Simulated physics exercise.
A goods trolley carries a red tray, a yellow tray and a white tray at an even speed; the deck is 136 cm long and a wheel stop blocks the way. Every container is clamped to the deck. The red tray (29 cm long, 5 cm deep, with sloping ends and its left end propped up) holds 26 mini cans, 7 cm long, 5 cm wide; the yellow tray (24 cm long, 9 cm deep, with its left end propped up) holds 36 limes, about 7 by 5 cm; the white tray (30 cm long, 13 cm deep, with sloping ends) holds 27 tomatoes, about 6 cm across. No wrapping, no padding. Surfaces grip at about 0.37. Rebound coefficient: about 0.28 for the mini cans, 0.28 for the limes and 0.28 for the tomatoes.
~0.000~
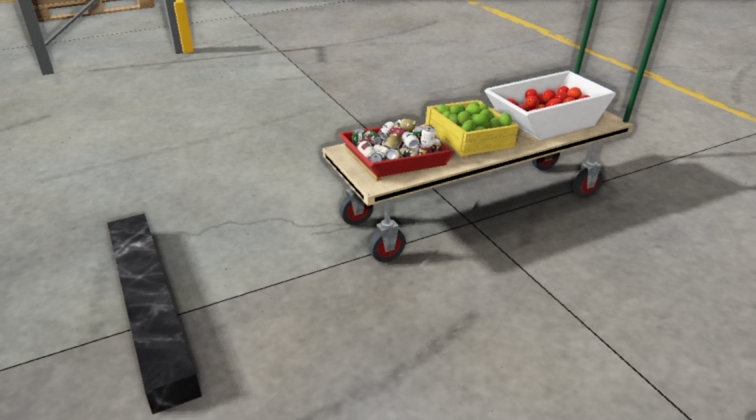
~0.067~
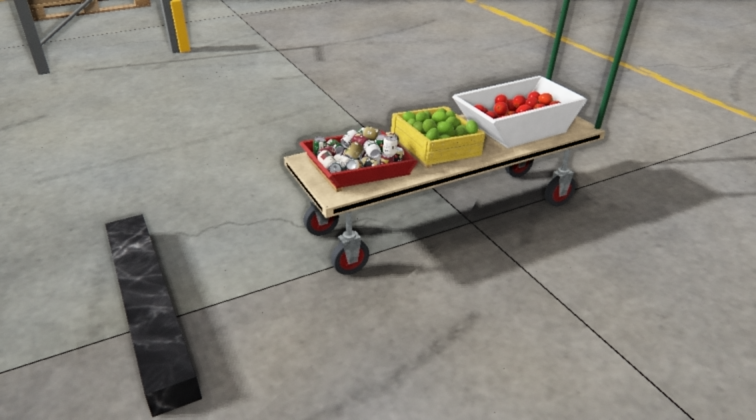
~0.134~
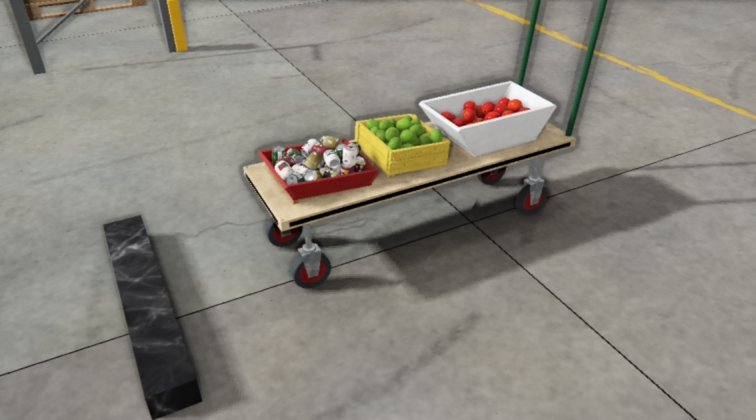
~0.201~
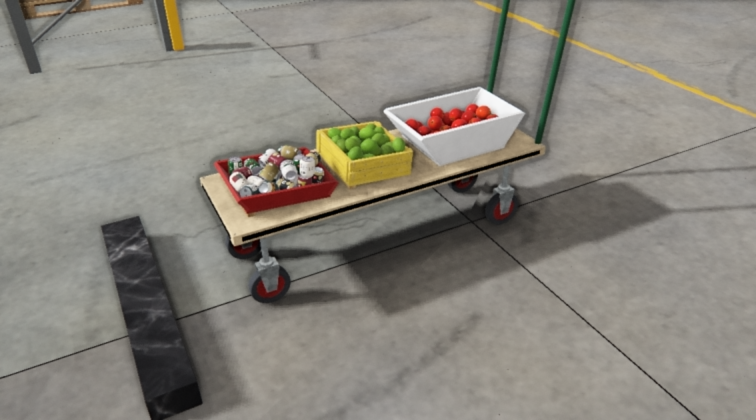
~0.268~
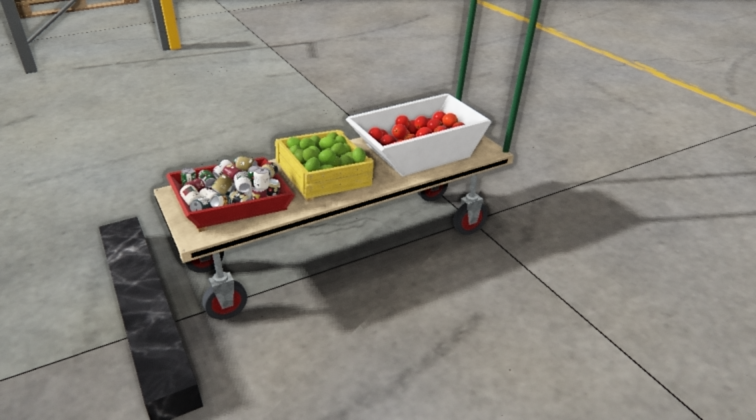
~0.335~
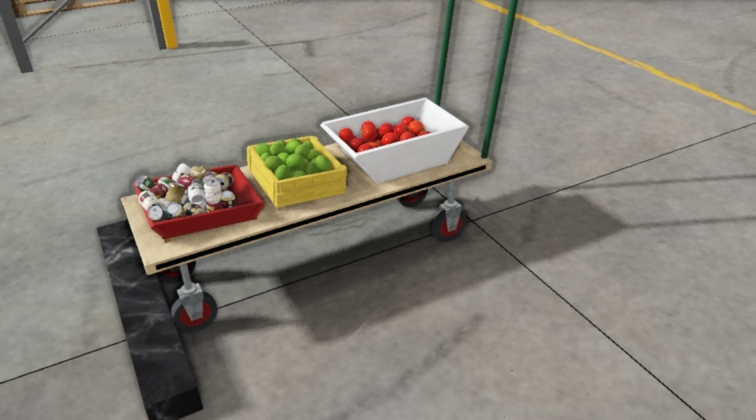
Trolley carrying a red tray of cans, a yellow tray of limes and a white tray of tomatoes rolling left to a black block.
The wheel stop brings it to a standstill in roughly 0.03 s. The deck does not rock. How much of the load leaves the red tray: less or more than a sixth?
Out of the red tray go more than a sixth of the mini cans.
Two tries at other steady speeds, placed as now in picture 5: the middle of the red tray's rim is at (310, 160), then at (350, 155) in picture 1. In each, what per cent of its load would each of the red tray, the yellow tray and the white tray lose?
Red tray 10 then 30, yellow tray 0 then 0, white tray 0 then 0 per cent.
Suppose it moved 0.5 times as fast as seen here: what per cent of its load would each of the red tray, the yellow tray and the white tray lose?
In that case red tray 10, yellow tray 0, white tray 0 per cent.
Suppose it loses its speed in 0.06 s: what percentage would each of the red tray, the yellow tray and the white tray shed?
Then red tray 50, yellow tray 0, white tray 10 per cent.
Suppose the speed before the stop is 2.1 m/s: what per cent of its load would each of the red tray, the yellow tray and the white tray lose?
In that case red tray 30, yellow tray 0, white tray 0 per cent.
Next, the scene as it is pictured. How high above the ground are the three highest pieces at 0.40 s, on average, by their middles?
Roughly 58 cm.
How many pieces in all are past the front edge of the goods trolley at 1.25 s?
Roughly 10.
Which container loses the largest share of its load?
The red tray.
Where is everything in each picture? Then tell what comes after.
In the first picture (each is followed by its nearest rim corner in this view; the camera moves round a little), red tray, (373, 163); white tray, (528, 113); 80 cm short of the stop; none out.
Red tray, (331, 174); white tray, (495, 120); 63 cm short of the stop, in the second picture.
Red tray, (287, 186); white tray, (460, 129); 46 cm short of the stop, in the third picture.
Red tray, (240, 199); white tray, (423, 137); 28 cm short of the stop, in the fourth picture.
Red tray, (189, 214); white tray, (383, 147); 11 cm short of the stop, in the fifth picture.
Red tray, (153, 224); white tray, (357, 154); stopped; none out, in the sixth picture.
After 0.40 s, red tray 24 in, 2 out, yellow tray 35 in, 1 out and white tray 27 in, 0 out.
After 0.52 s, red tray 18 in, 8 out, yellow tray 35 in, 1 out and white tray 25 in, 2 out.
After 0.75 s, red tray 16 in, 10 out, yellow tray 34 in, 2 out and white tray 23 in, 4 out.
Outcome (at 1.25 s), red tray 16 in, 10 out, yellow tray 34 in, 2 out and white tray 23 in, 4 out. Asked share, 10 of 26, 38 per cent.
